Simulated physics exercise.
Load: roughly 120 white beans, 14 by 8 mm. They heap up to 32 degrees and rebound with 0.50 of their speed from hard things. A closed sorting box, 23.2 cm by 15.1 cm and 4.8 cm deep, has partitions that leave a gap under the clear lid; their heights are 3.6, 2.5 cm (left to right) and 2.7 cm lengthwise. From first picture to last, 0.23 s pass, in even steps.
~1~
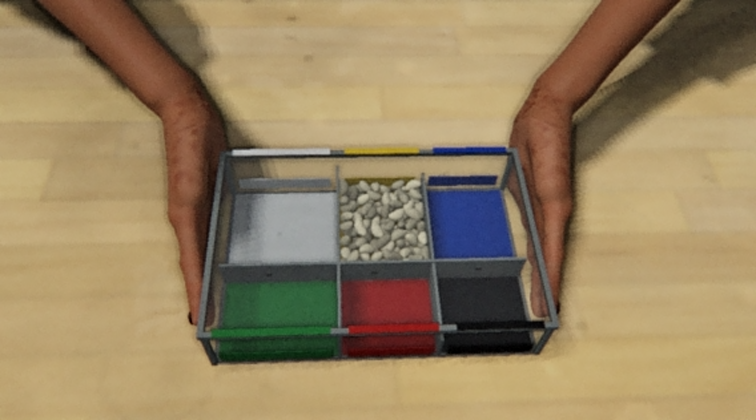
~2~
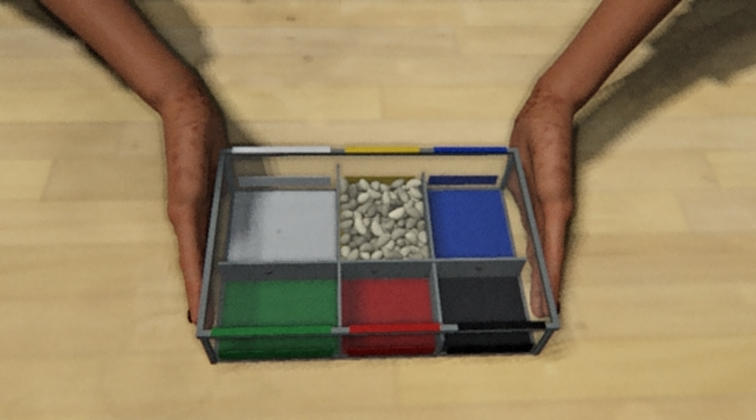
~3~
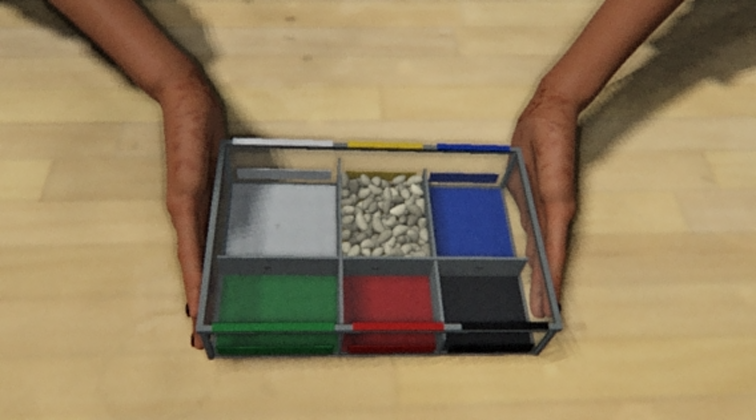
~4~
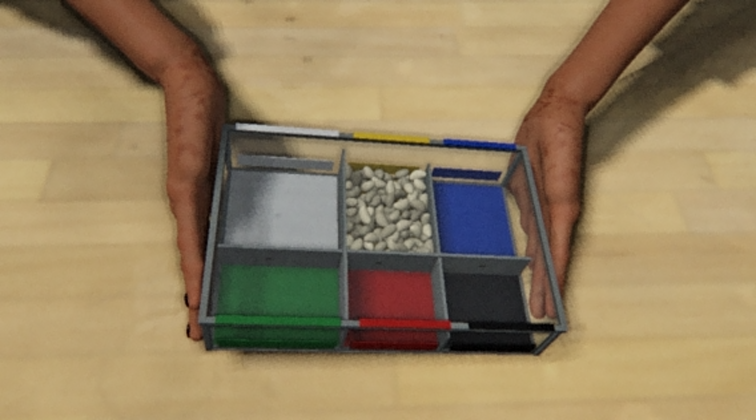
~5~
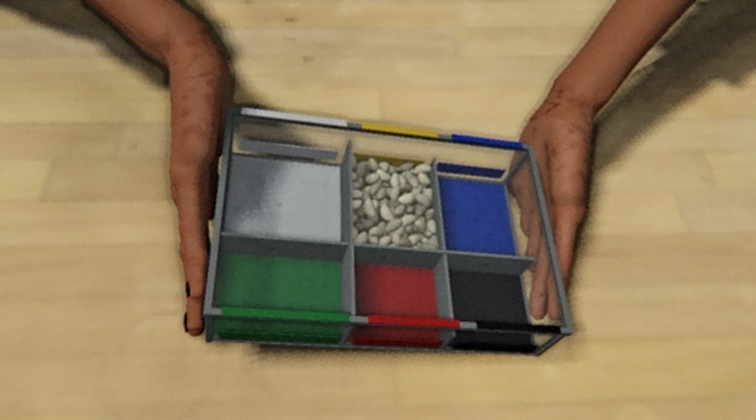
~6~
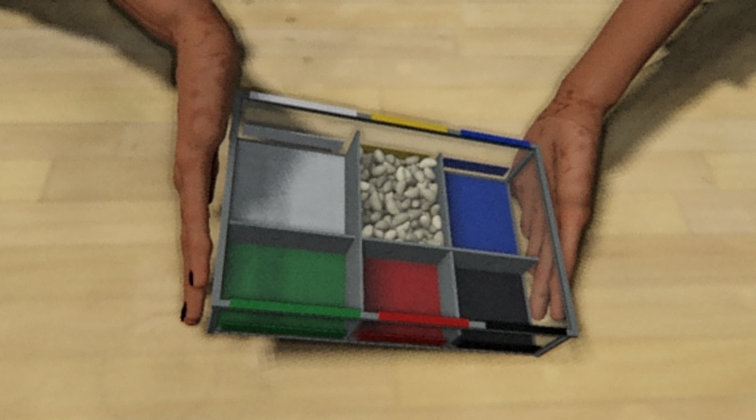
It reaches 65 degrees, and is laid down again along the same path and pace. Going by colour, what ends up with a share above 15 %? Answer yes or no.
Red: No, blue: Yes, green: No, yellow: Yes, white: No, black: No.
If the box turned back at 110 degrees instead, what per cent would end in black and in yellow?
In that case black 60, yellow 0.
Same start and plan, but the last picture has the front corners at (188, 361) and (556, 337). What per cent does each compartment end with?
Red 25, blue 0, green 5, yellow 70, white 0, black 0.
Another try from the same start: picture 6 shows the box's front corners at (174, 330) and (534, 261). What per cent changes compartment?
Then about 10 per cent.
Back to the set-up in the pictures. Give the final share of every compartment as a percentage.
Red 0, blue 25, green 0, yellow 70, white 0, black 5.
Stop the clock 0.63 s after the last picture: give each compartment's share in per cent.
Red 0; blue 0; green 0; yellow 95; white 0; black 5.
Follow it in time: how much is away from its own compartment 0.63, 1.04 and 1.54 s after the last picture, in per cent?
About 5, 30, 30.
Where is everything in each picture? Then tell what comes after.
In the first frame, box tilt 0 degrees, front corners at (204, 333) and (552, 323); yellow 100 %.
In the second frame, box tilt 1 degrees, front corners at (203, 332) and (553, 324).
In the third frame, box tilt 3 degrees, front corners at (204, 327) and (555, 325), lowest corner right front.
In the fourth frame, box tilt 7 degrees, front corners at (206, 318) and (560, 327), lowest corner right front.
In the fifth frame, box tilt 12 degrees, front corners at (211, 309) and (566, 329), lowest corner right front.
In the sixth frame, box tilt 16 degrees, front corners at (219, 301) and (571, 331), lowest corner right front; yellow 100 %.
Then, 0.63 s after the last picture, tilt 64 degrees; yellow 95 %, black 5 %.
Then, 1.04 s after the last picture, tilt 27 degrees; blue 25 %, yellow 70 %, black 5 %.
Then, 1.54 s after the last picture, tilt 0 degrees; blue 25 %, yellow 70 %, black 5 %.
In the end, red 0 %, blue 25 %, green 0 %, yellow 70 %, white 0 %, black 5 %.
